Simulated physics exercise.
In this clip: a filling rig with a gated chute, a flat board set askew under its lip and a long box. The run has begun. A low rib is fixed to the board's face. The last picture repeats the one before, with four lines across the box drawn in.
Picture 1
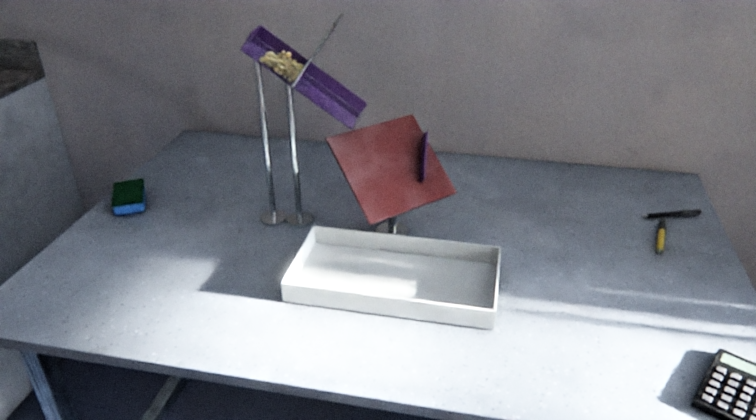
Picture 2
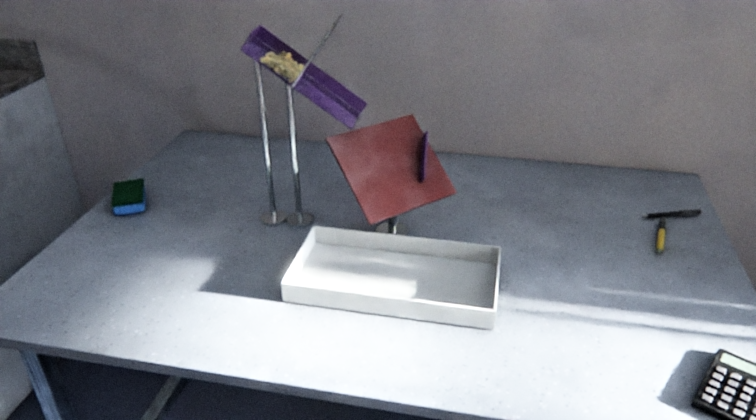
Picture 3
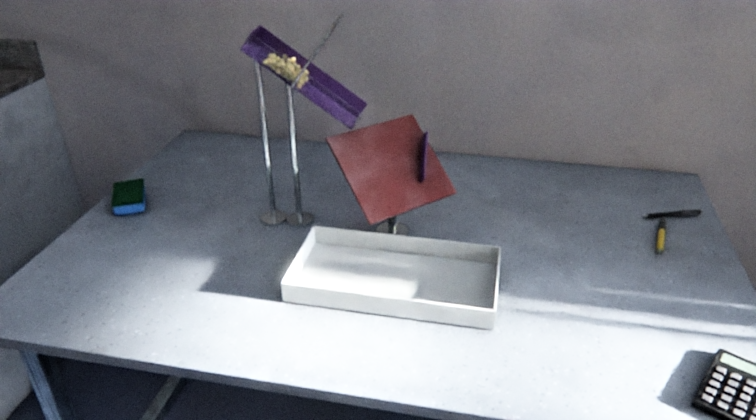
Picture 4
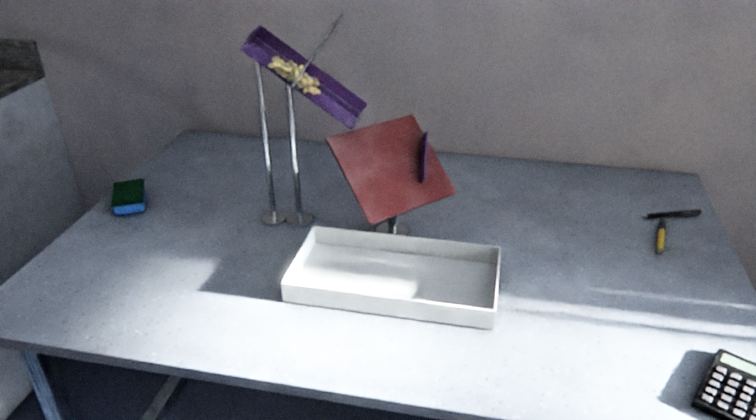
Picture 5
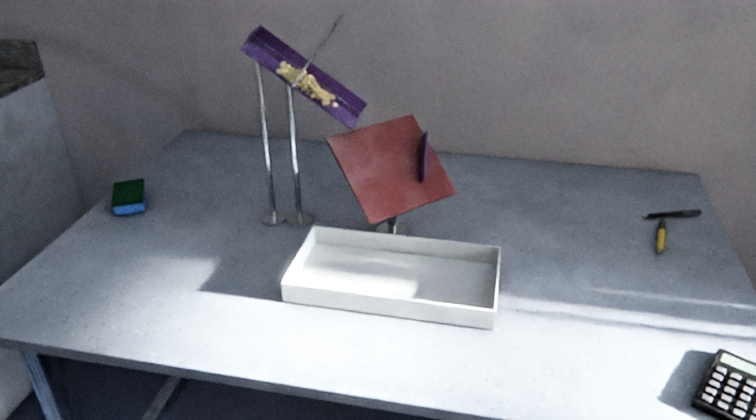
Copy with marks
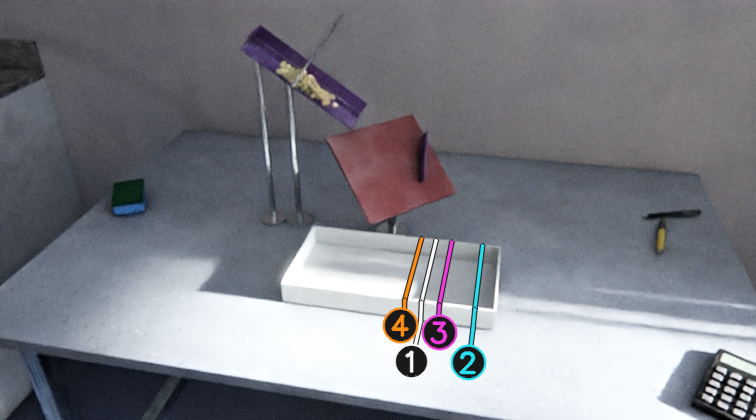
A grey table stands against a plain wall in patchy light, seen from above and in front by a camera that stays still. A purple chute on two metal posts slopes down to the right, holding pale yellow beans above a tilted red board and a long white box, with a green and blue sponge at left and a calculator at right. The beans slide down the chute, spreading out along it, while everything else stays still.
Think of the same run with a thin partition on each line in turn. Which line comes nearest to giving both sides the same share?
Line 1 does it best.
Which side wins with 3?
Left.
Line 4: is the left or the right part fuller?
Right.
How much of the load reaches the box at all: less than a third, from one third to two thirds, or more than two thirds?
About that: More than two thirds.
On the marked copy, line 1 crosses the front rim at (421, 301); line 2 crosses the front rim at (474, 308); line 3 crosses the front rim at (439, 303); line 4 crosses the front rim at (404, 299).
With 1, of what is caught, about two thirds on the left of the divider, about a quarter on the right.
With 2, of what is caught, nearly all on the left of the divider, a stray few on the right.
With 3, of what is caught, nearly all on the left of the divider, a small part on the right.
With 4, of what is caught, a small part on the left of the divider, most on the right.
